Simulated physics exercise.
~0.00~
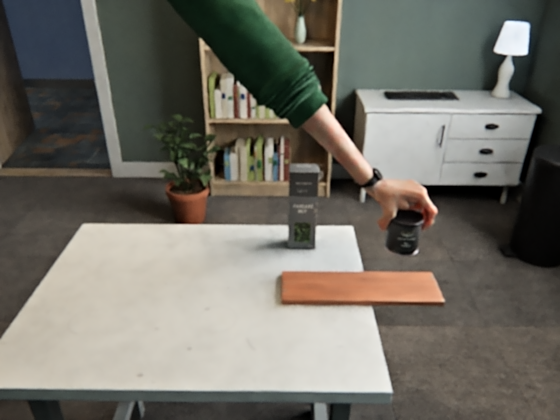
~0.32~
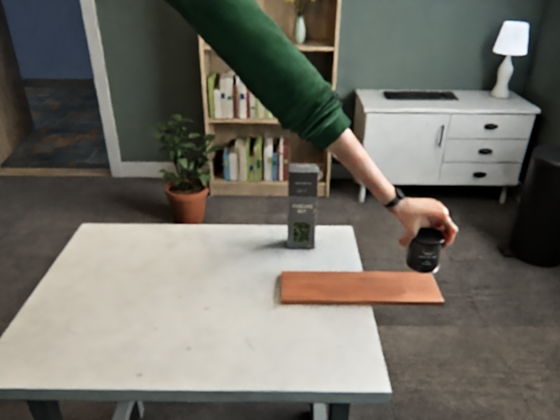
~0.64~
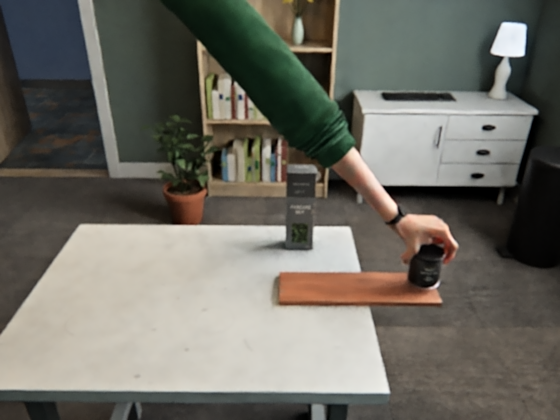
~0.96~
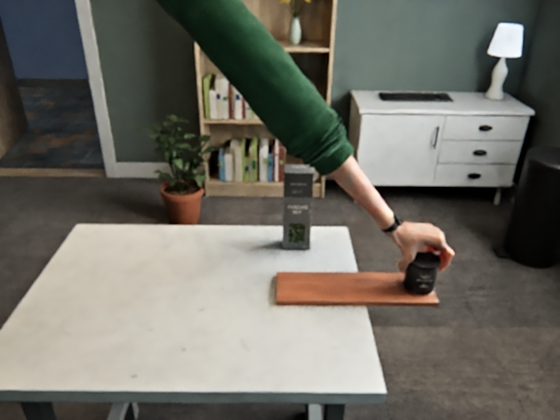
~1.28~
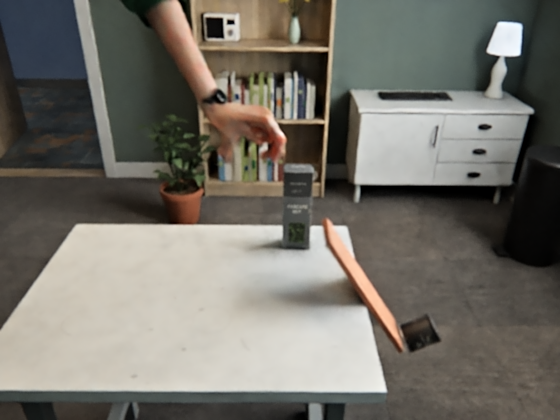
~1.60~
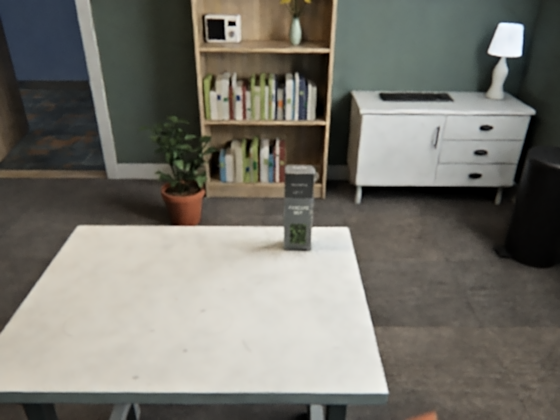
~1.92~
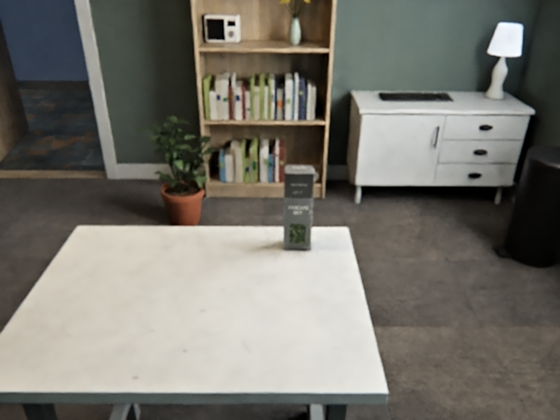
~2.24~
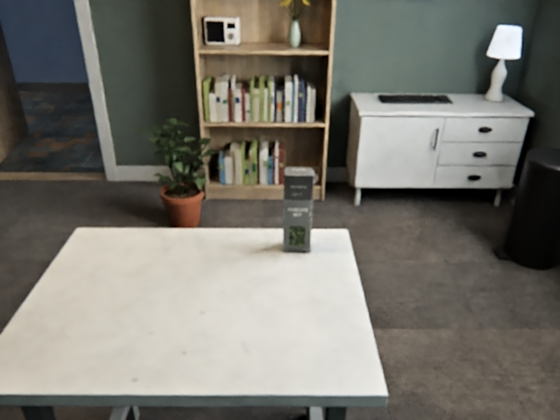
Black tin set by a hand on the overhanging end of an orange plank, tipping it off the table as the hand withdraws.
